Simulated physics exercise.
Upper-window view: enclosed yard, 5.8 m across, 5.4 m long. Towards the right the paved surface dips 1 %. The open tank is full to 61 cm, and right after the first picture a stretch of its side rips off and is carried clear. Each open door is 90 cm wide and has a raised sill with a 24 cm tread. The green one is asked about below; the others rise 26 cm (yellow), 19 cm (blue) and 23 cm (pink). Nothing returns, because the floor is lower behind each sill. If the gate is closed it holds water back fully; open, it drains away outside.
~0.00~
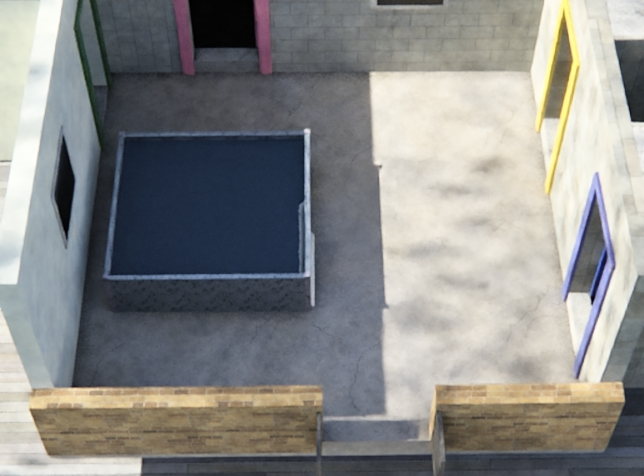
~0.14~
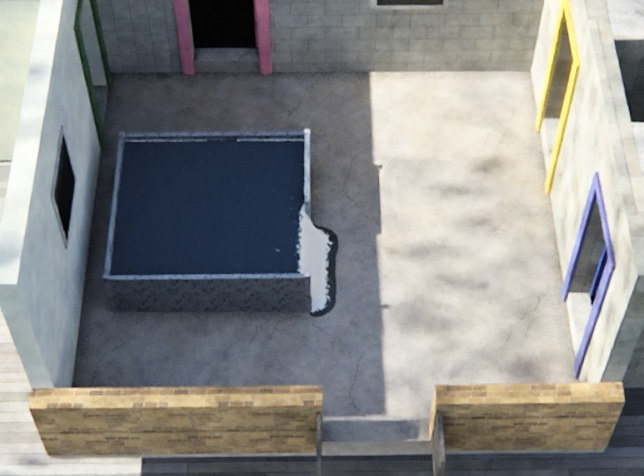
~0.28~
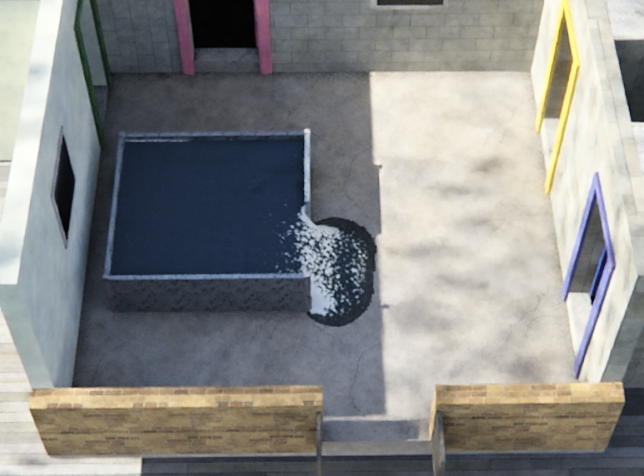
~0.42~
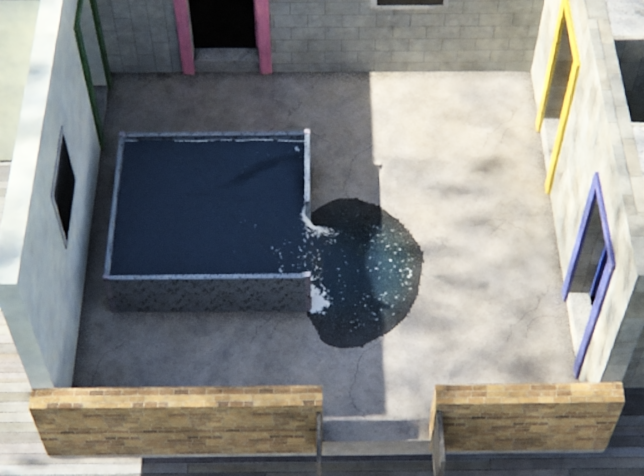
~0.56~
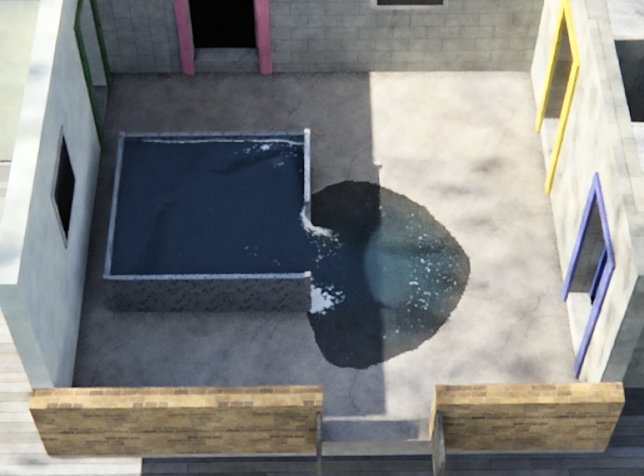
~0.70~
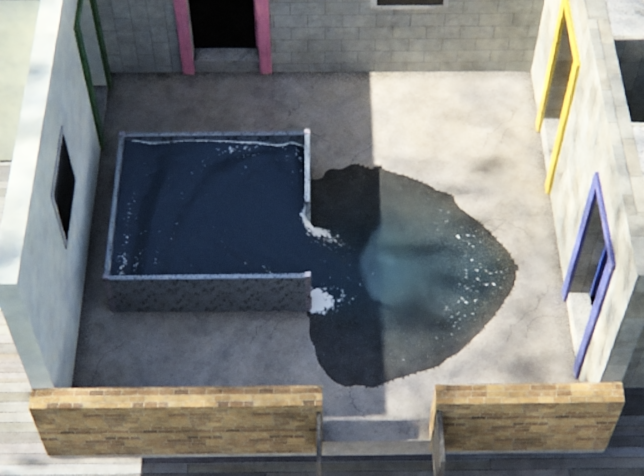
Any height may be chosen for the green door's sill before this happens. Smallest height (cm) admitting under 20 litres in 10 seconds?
Roughly 10 cm.
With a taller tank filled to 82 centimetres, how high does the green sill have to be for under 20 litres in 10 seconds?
You'd need a step of close to 15 cm.
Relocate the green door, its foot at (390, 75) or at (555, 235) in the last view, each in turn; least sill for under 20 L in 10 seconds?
You'd want roughly 7.5 cm there first, then roughly 23 cm.
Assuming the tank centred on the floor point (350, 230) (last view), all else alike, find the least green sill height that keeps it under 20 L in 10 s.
Roughly 8.0 cm is needed.
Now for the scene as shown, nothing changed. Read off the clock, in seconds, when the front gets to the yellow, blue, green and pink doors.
It gets to yellow after 1.5 s, blue after 1.0 s, green after 6.0 s and pink after 4.5 s.
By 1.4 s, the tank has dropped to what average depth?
Near 45 cm, averaged.
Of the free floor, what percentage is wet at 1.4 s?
35 %.
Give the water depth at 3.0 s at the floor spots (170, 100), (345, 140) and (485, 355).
First 0, then 0, then 18 cm.
After 1.4 s water covers 35 % of the floor, deepest (36 cm) near (324, 276); it has not reached the green door.
After 3.0 s water covers 45 % of the floor, deepest (32 cm) near (564, 299); it has not reached the green door.
After 10.0 s water covers 100 % of the floor, deepest (14 cm) near (214, 120); 13 cm at the green door, 19 litres in over its 10 cm sill.
At the green door as built, the water arrived by 5.9 s and peaked near 14 cm at 7.6 s.
Run again over the same 10 s with other heights there, 34 litres in over 8.5 cm, 9 litres over 11.5 cm. The limit of 20 litres is kept from about 10 cm up.
